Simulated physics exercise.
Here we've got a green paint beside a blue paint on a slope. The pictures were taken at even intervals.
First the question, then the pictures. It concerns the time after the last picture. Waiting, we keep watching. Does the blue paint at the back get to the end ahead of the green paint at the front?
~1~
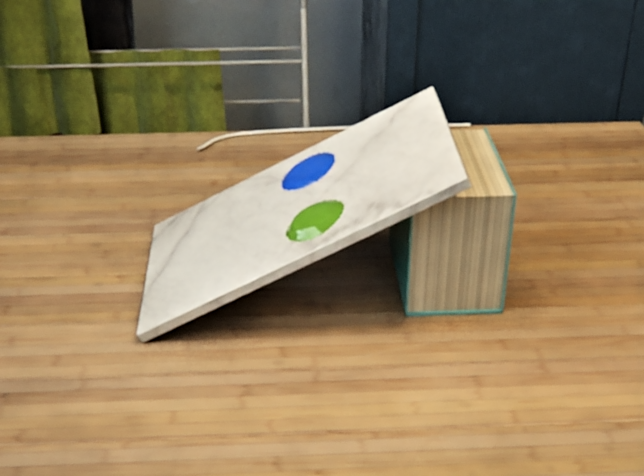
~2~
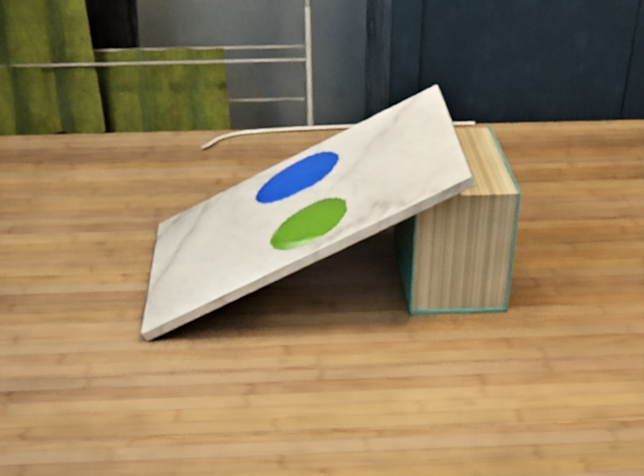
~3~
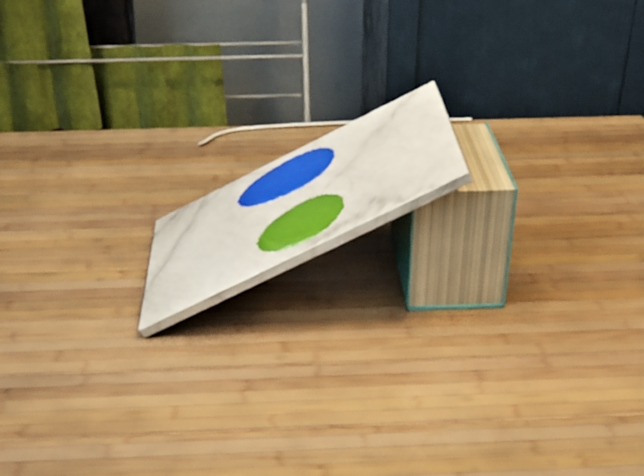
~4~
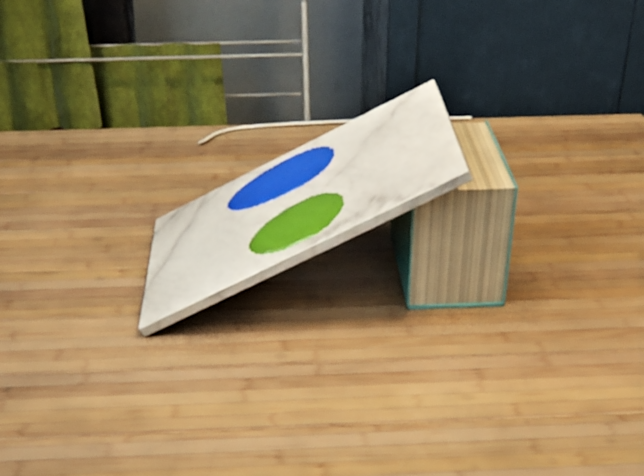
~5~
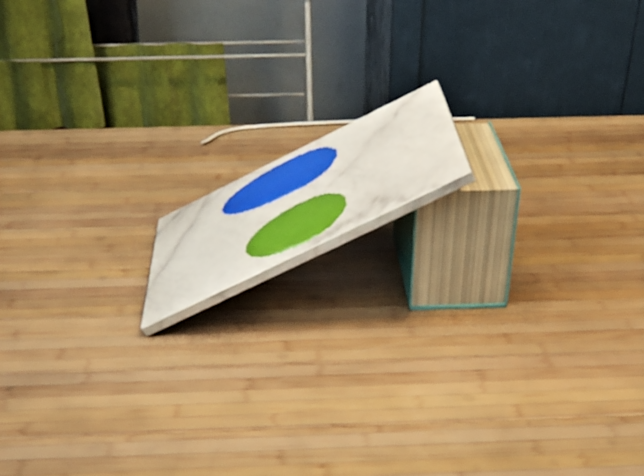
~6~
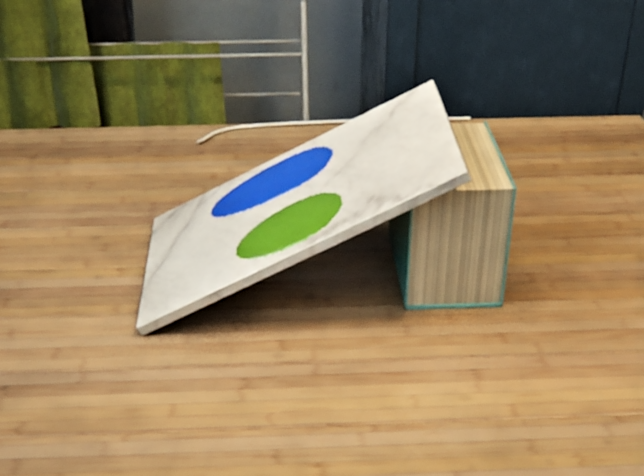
The winner is going to be the one that isn't up forward.
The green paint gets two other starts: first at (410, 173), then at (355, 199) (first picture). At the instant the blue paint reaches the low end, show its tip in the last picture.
Roughly (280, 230) for the first start and roughly (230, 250) for the second.
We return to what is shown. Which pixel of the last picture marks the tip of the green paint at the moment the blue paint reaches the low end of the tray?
I'd put the front somewhere near (192, 271).
Soon after, the green paint is three quarters of the way down; the blue paint is close to the edge.
In the end, the green paint is three quarters of the way down; the blue paint is at the low edge.
